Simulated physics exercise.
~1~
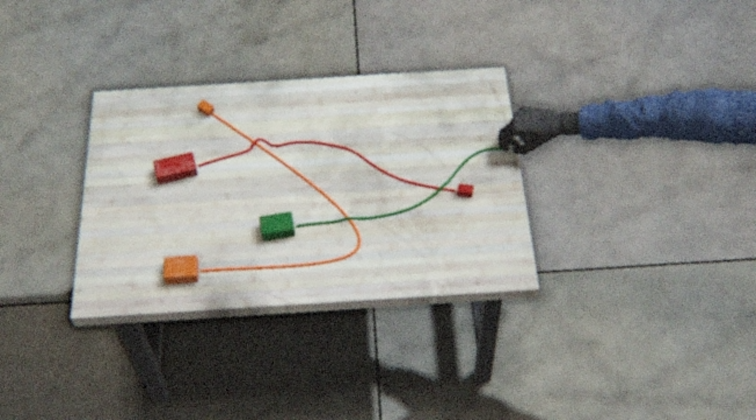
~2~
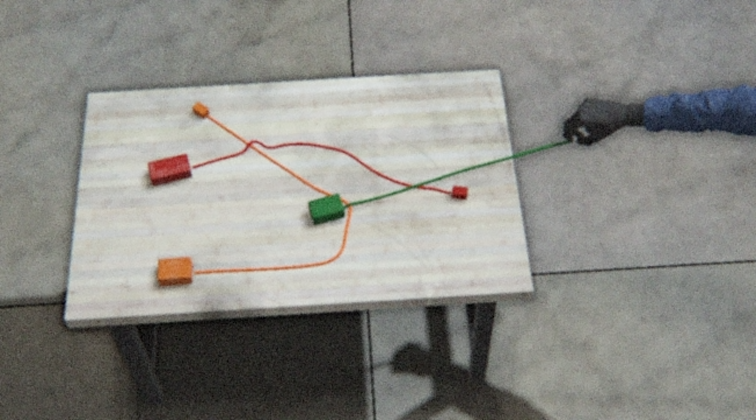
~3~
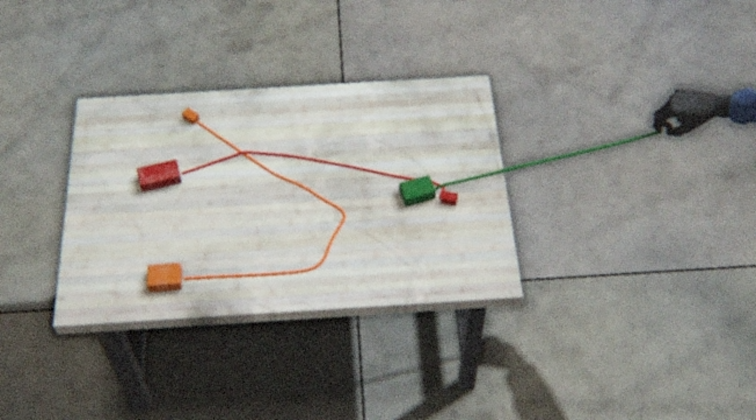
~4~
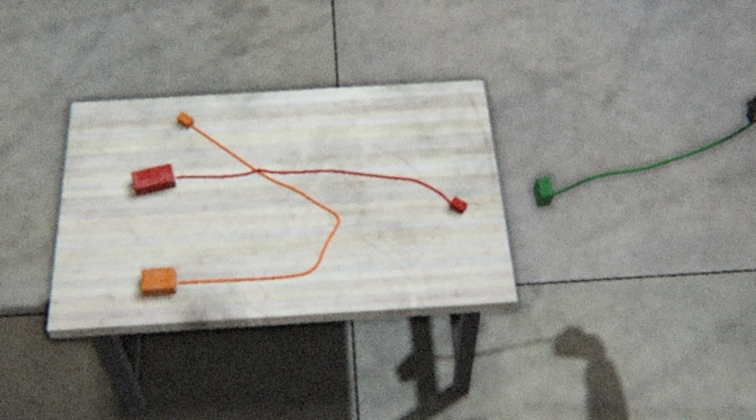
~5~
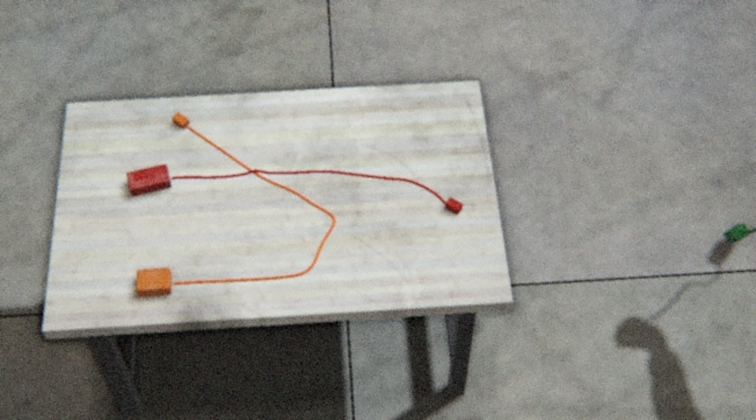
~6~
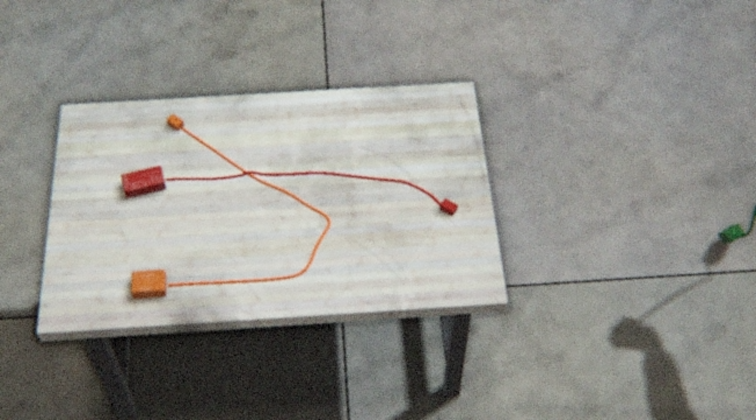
A green cable with a block-shaped charger lies among red and orange ones on a pale wooden workbench, seen from above against a grey tiled floor. The red and orange chargers sit at the left, their cables crossing the green one. From the right, a dark-gloved hand in a blue sleeve pulls the green lead rightwards, dragging its charger across the top. The charger passes close to the small red plug, which shifts slightly, then slides off the right edge. Finally it hangs beyond the bench at far right, while the red and orange cables remain on top, still crossing.
